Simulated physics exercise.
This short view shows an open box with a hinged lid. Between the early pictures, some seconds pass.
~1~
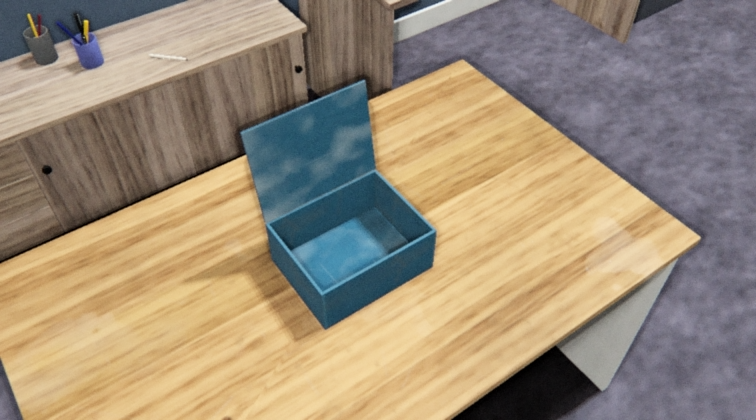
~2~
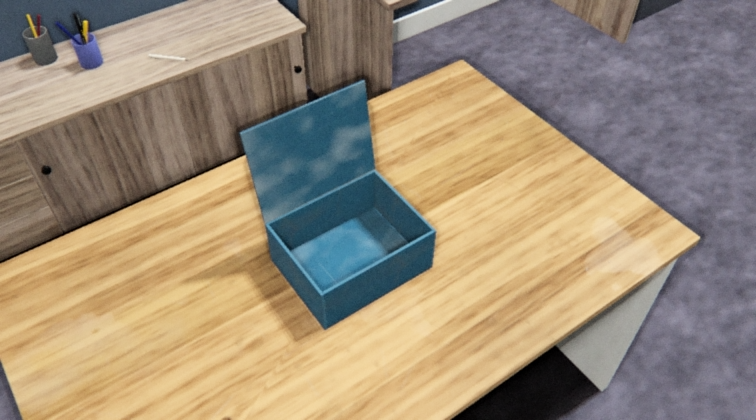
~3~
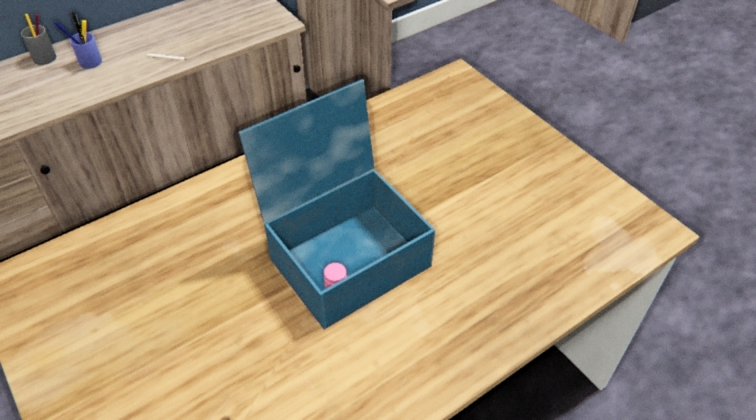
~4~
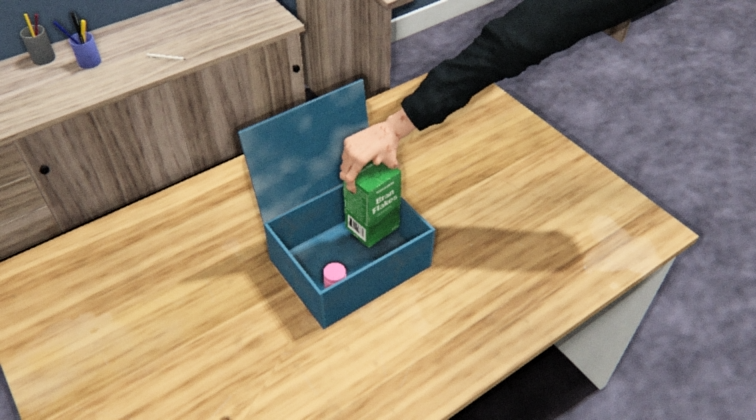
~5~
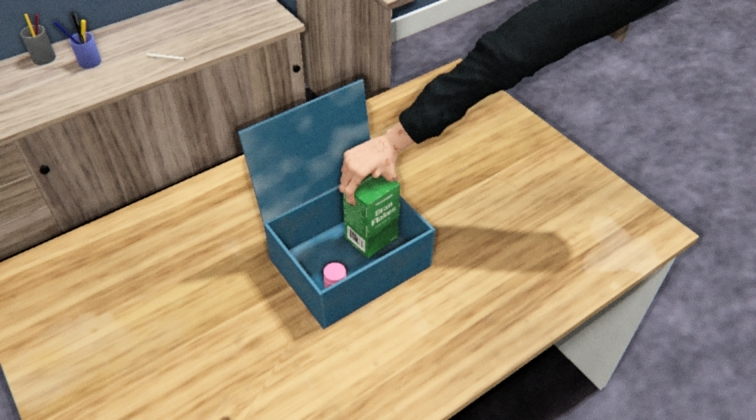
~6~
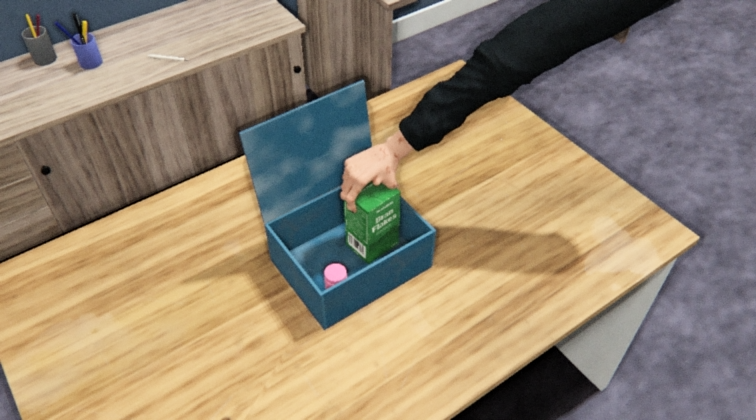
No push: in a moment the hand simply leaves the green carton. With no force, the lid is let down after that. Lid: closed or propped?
Propped.
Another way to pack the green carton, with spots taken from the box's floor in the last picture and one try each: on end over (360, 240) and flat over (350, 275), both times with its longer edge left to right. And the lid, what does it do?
Trial 1: Lid propped open. Trial 2: Lid lowered.
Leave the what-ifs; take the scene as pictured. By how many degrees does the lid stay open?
It stays some 45° above the rim.
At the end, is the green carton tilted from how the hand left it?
Looking at the last picture, it is left as set.
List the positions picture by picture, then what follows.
In the first frame, the last thing is not in view yet.
In the second frame, the last thing is not in view yet.
In the third frame, the last thing is not in view yet.
In the fourth frame, on its way; green carton (372, 200).
In the fifth frame, on its way; green carton (371, 212).
In the sixth frame, put in, still held; green carton (372, 219).
Then, 1.10 s past the last view, lid starting down.
Then, 1.40 s past the last view, lid 73° above the rim.
Then, 1.60 s past the last view, lid 57° above the rim.
Then, 3.30 s past the last view, lid 47° above the rim.
Finally, lid 45° above the rim; both still in place. Final places as the last picture's camera would see them, green carton near (373, 219).
